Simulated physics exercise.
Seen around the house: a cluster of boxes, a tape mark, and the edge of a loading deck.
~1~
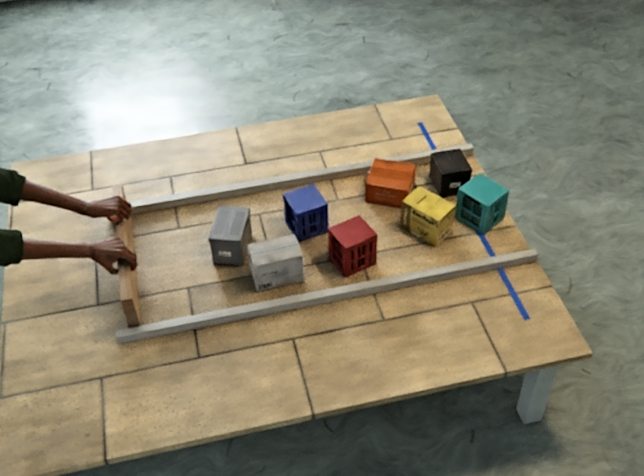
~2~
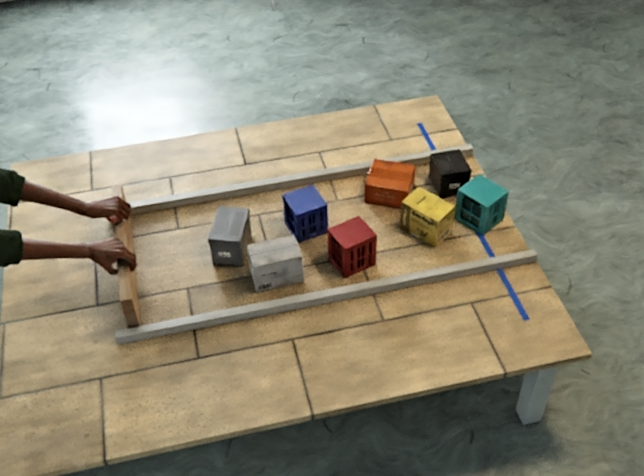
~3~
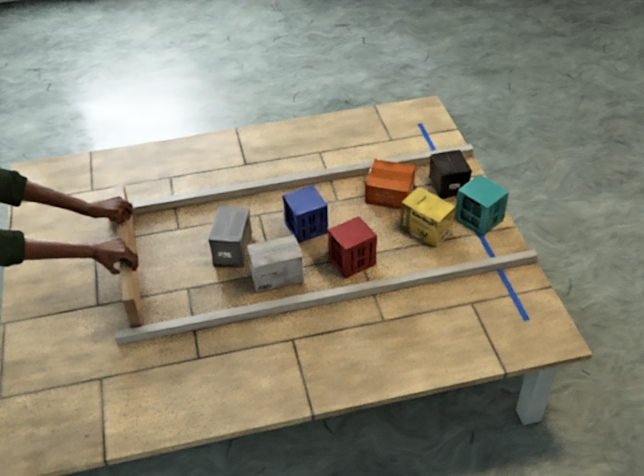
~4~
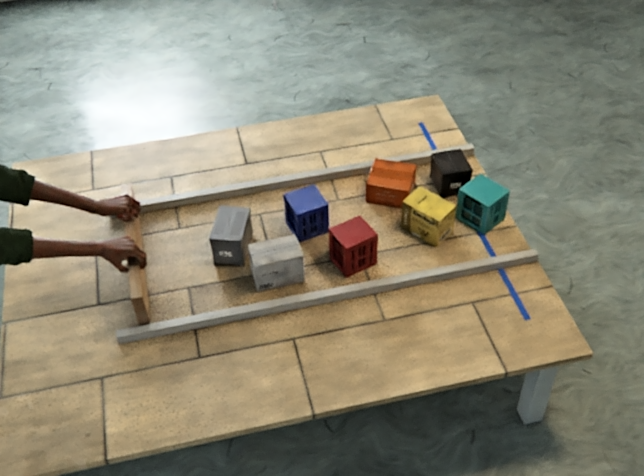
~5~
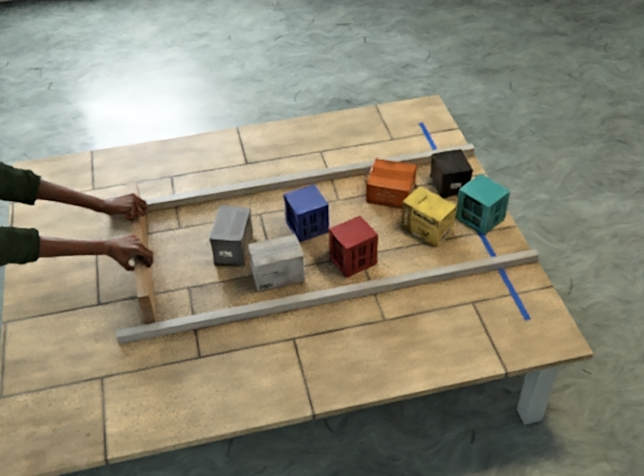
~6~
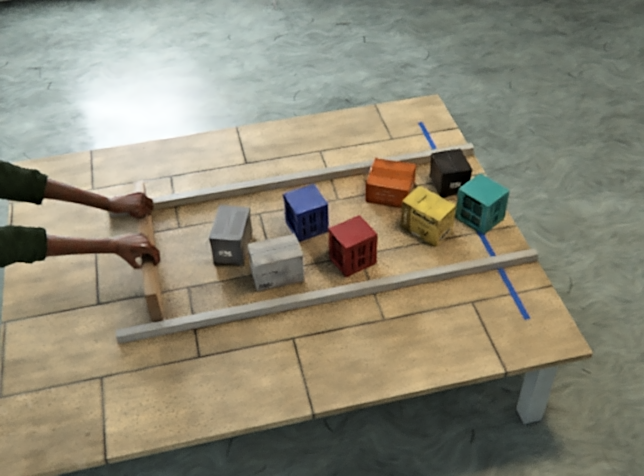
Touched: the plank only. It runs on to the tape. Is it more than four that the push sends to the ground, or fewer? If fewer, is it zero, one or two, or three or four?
My prediction is five or more fallers.
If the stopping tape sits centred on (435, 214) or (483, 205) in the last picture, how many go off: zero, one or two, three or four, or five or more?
The first spot gives just one or two, the second gives at least five.
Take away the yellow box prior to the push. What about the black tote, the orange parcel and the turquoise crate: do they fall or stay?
Outcome: The black tote goes off, the orange parcel holds its spot, the turquoise crate goes off.
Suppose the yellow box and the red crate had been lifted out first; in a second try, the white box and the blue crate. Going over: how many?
The number is 3 for the first case and 3 for the second.
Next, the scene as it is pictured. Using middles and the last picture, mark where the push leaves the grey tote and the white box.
Around (480, 188) and around (507, 221).
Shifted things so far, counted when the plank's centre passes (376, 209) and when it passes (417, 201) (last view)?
By then 7, and later 8.
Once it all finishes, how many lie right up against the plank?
The count in contact is 3.
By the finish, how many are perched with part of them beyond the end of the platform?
Overhanging: 2.
A little later, none off yet; turquoise crate at rest near (482, 204); black tote at rest near (450, 173); yellow box at rest near (428, 216).
Next, none off yet; turquoise crate shifted a little near (488, 201); black tote at rest near (450, 173); yellow box shifted a little near (449, 211).
When it is over, the number that fall off is five or more; down, blue crate, red crate, yellow box, black tote and turquoise crate.
